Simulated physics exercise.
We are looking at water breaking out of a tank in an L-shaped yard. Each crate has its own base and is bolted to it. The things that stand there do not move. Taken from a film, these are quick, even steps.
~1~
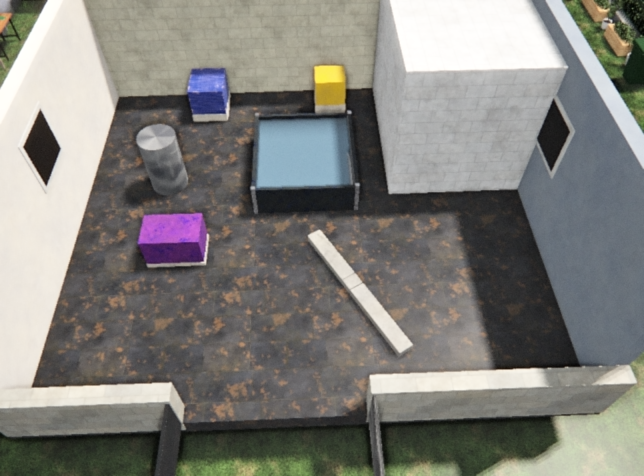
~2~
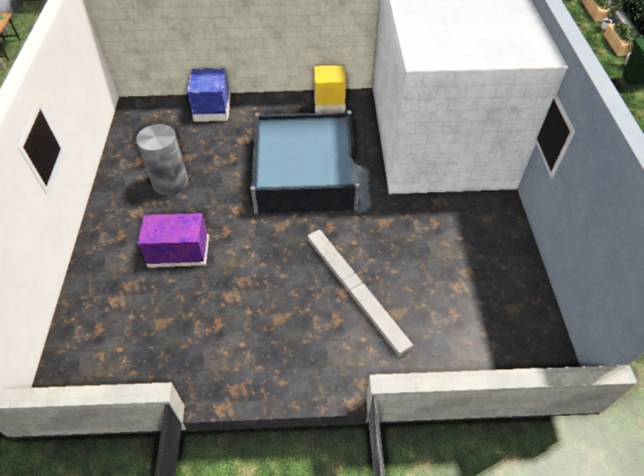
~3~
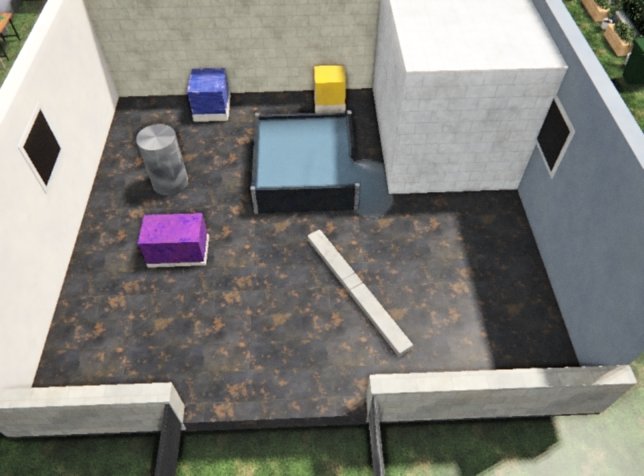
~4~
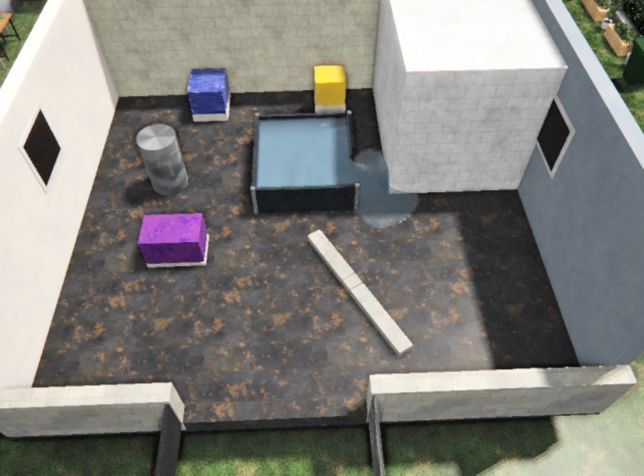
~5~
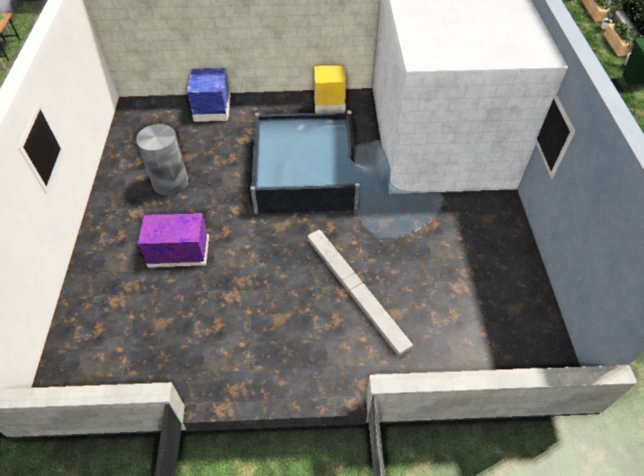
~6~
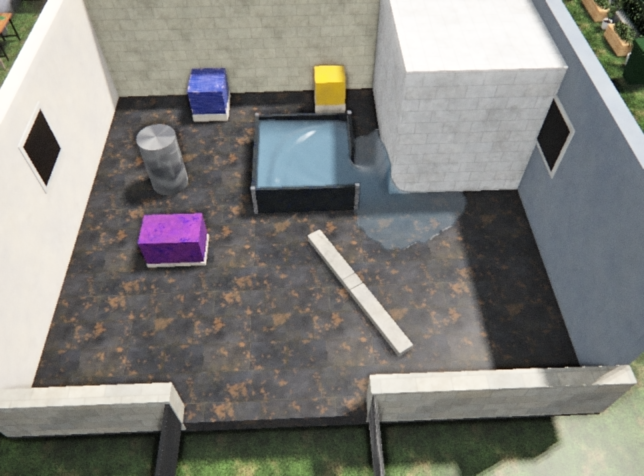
In a walled, L-shaped yard with blue, yellow and purple blocks, a grey cylinder and a pale beam on the dark floor, a square tank of water stands whole. Water then breaks out of its right side, reaches the white block beside it, and spreads forward and right in a widening pool.
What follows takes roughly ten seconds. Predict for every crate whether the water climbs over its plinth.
In order: Blue crate: Clear. Purple crate: Clear. Yellow crate: Clear.
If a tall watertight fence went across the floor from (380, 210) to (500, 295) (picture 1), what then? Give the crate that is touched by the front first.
I'd go with the yellow crate.
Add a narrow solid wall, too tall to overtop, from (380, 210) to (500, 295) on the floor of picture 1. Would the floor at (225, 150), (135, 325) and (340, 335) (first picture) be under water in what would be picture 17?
As listed: No water, dry, not flooded.
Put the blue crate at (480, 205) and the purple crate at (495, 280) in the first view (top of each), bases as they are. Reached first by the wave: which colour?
From the scene, I'd name the crate marked blue.
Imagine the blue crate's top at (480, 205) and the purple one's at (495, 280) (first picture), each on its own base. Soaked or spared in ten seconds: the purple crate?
Answer: Purple crate gets flooded.
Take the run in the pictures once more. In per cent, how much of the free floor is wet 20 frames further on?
It works out to about 35 in a hundred.
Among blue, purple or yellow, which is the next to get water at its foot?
That's the yellow-painted one.
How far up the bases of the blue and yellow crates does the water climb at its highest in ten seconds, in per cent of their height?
About 80 percent and about 60 percent.
A moment on, water covers 15 % of the floor; the blue crate not reached, the purple crate not reached, the yellow crate water round its plinth.
Next, water covers 30 % of the floor; the blue crate not reached, the purple crate not reached, the yellow crate water round its plinth.
Then, water covers 35 % of the floor; the blue crate water round its plinth, the purple crate not reached, the yellow crate water round its plinth.
Later, water covers 50 % of the floor; the blue crate water round its plinth, the purple crate not reached, the yellow crate water round its plinth.
In the end, water covers 80 % of the floor; the blue crate stayed above the water, the purple crate stayed above the water, the yellow crate stayed above the water.
